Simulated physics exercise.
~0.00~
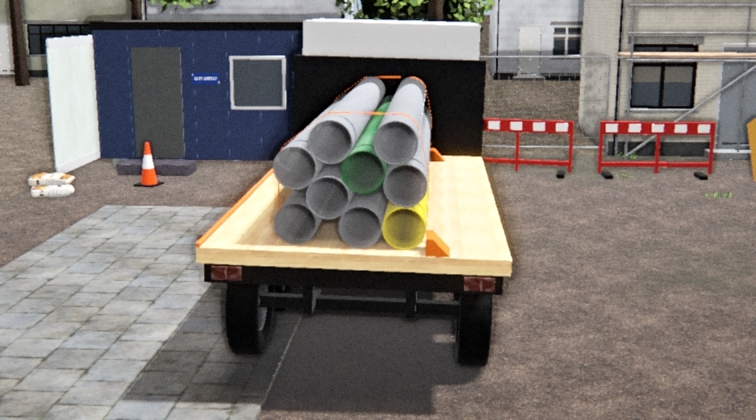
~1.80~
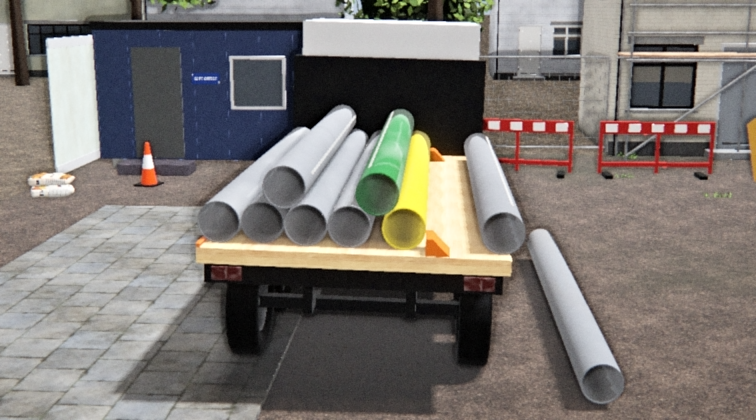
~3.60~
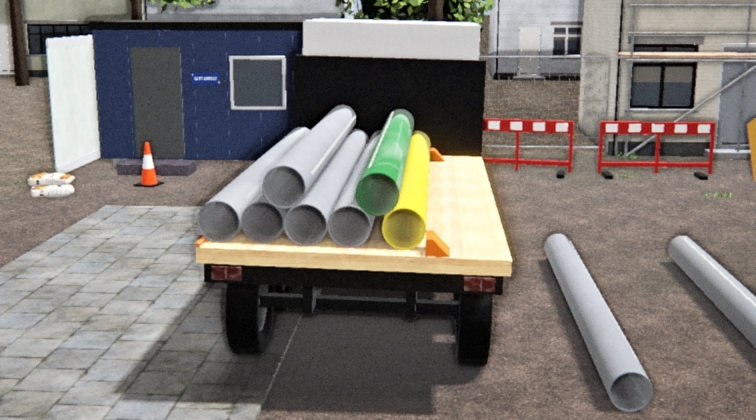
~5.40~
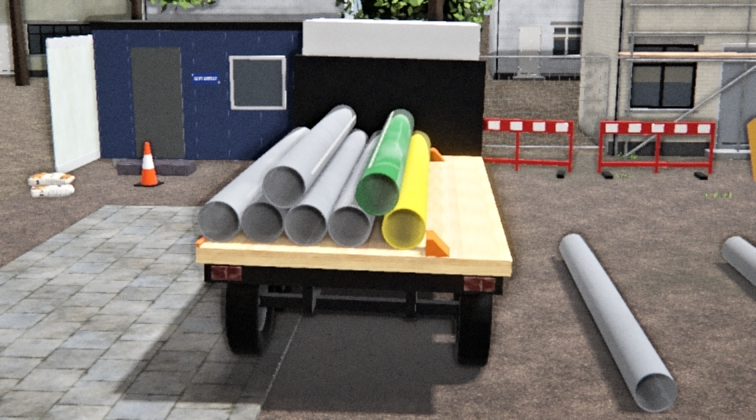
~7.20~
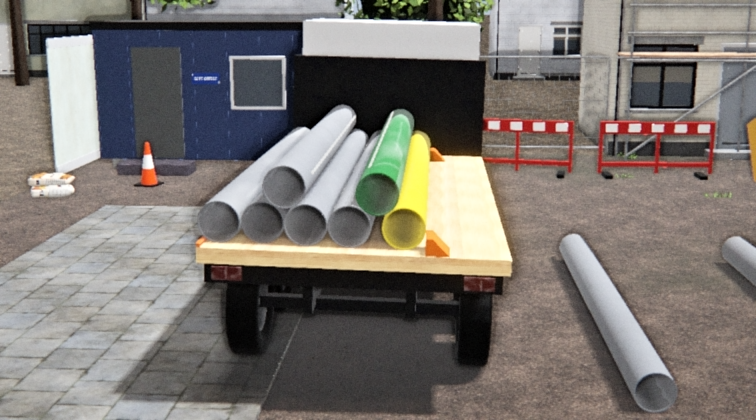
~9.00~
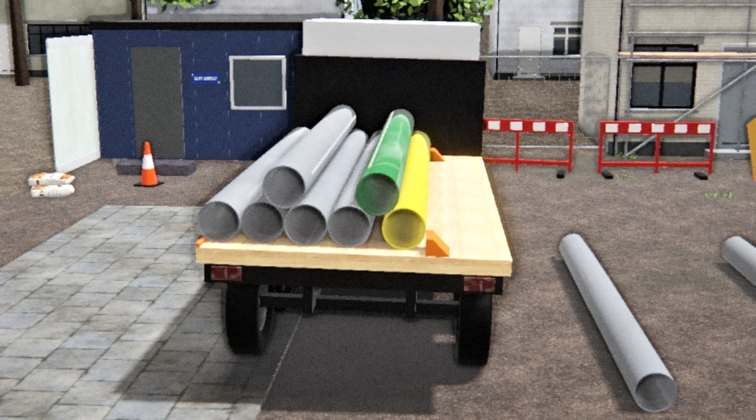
Grey pipes spreading across a flatbed, two rolling off the right side to the ground, while the green and yellow stay aboard.
